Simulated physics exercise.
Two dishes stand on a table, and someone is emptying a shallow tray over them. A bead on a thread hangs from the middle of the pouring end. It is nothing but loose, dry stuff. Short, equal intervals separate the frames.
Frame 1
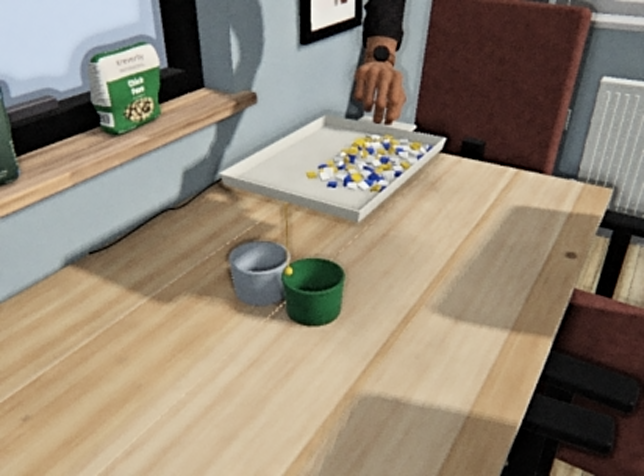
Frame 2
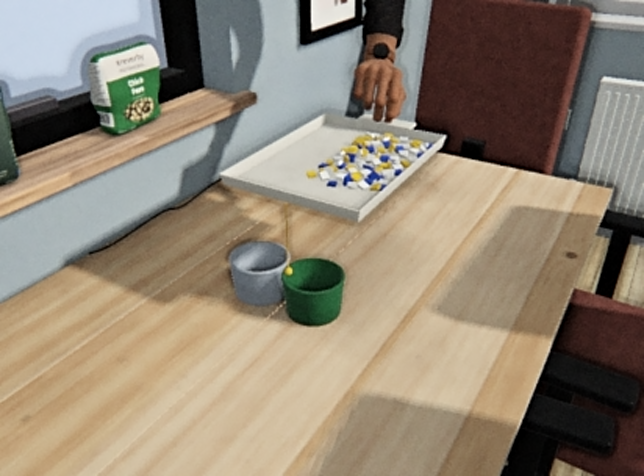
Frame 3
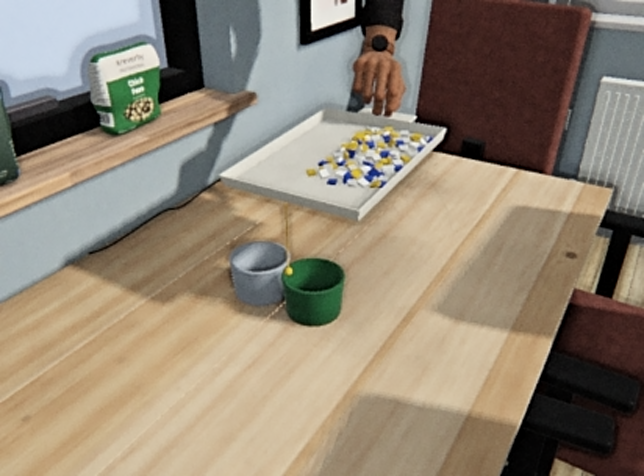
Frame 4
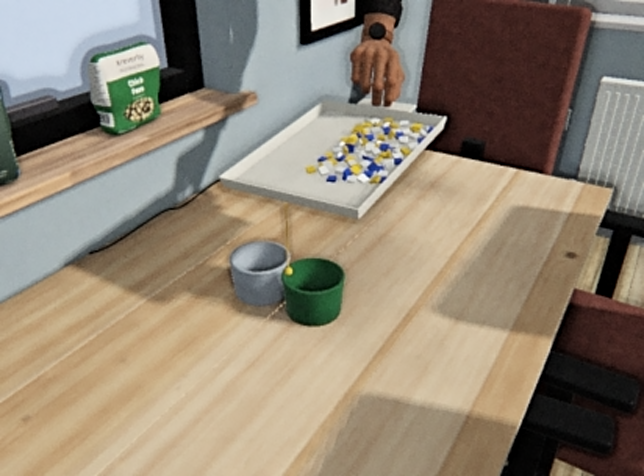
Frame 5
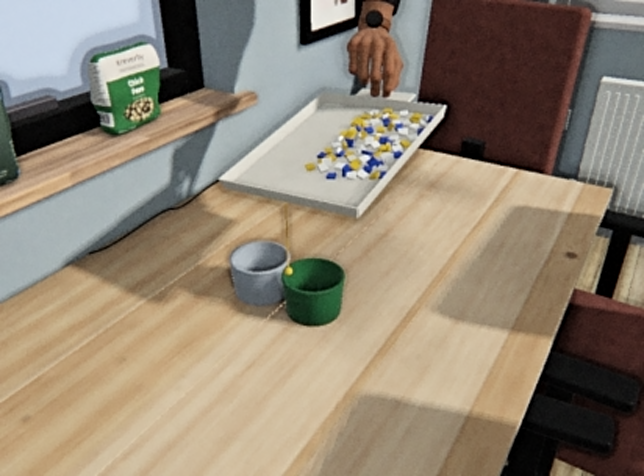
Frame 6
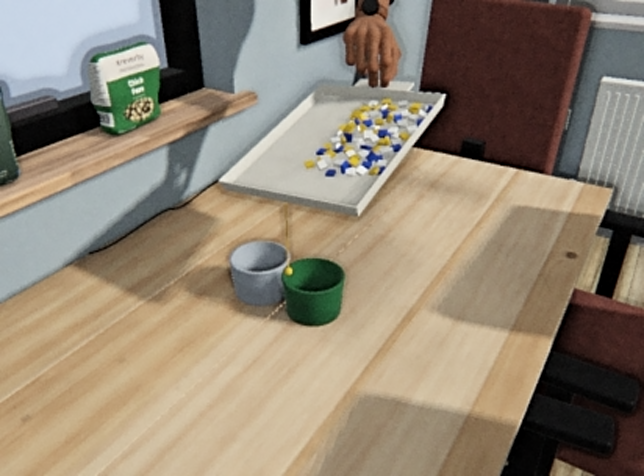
In this clip, a hand at the far end of a shallow tray of blue, white and yellow pieces gradually raises that end, tilting the tray slightly toward a grey dish and a green dish on a wooden table.
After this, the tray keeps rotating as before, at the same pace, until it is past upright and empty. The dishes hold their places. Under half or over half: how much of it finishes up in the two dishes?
So the dishes get the minority of the load, I reckon.
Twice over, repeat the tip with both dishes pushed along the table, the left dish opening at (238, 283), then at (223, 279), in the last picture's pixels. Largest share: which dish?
Trial one goes to the left of the two, trial two to the left of the two.
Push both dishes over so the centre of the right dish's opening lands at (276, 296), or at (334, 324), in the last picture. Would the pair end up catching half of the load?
Earlier try a majority share, later try a minority share.
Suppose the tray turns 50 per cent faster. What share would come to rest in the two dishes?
It would be around 20 percent.
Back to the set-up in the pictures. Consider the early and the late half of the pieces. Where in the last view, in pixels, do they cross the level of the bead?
Earlier half at (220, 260), later half at (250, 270).
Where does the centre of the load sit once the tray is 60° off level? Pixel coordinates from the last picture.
The load is centred around (262, 184).
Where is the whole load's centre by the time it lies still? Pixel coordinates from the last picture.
Centre at rest, last view: Approx. (235, 317).
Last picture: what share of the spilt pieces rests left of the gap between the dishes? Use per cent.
Some 90 per cent.
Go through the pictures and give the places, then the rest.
Corners of the pouring end (224, 173) and (359, 210), level; middle of the load (370, 160), mosaic tiles; left dish (243, 284); right dish (297, 305); bead on its thread (288, 271), in the first frame.
Corners of the pouring end (224, 173) and (358, 209), level; middle of the load (370, 159), in the second frame.
Corners of the pouring end (223, 174) and (358, 208), tipped barely, lowest at the left corner; middle of the load (370, 155), in the third frame.
Corners of the pouring end (223, 176) and (357, 207), tipped a little, lowest at the left corner; middle of the load (370, 148), in the fourth frame.
Corners of the pouring end (223, 178) and (356, 206), tipped a little, lowest at the left corner; middle of the load (369, 142), in the fifth frame.
Corners of the pouring end (222, 180) and (356, 205), tipped a little, lowest at the left corner; middle of the load (368, 135); left dish (243, 284); right dish (297, 305), in the sixth frame.
Just after the last frame, tray tipped steeply; the larger part on the tray; about a tenth in the air.
A moment on, tray tipped right over; roughly two thirds on the tray; just a few in the left dish; roughly a quarter outside both; just a few in the air.
Further on, tray tipped past a quarter turn; roughly a quarter in the left dish; the larger part outside both.
When it is over, tray tipped past a quarter turn; not one in the right dish; roughly a quarter in the left dish; the larger part outside both.
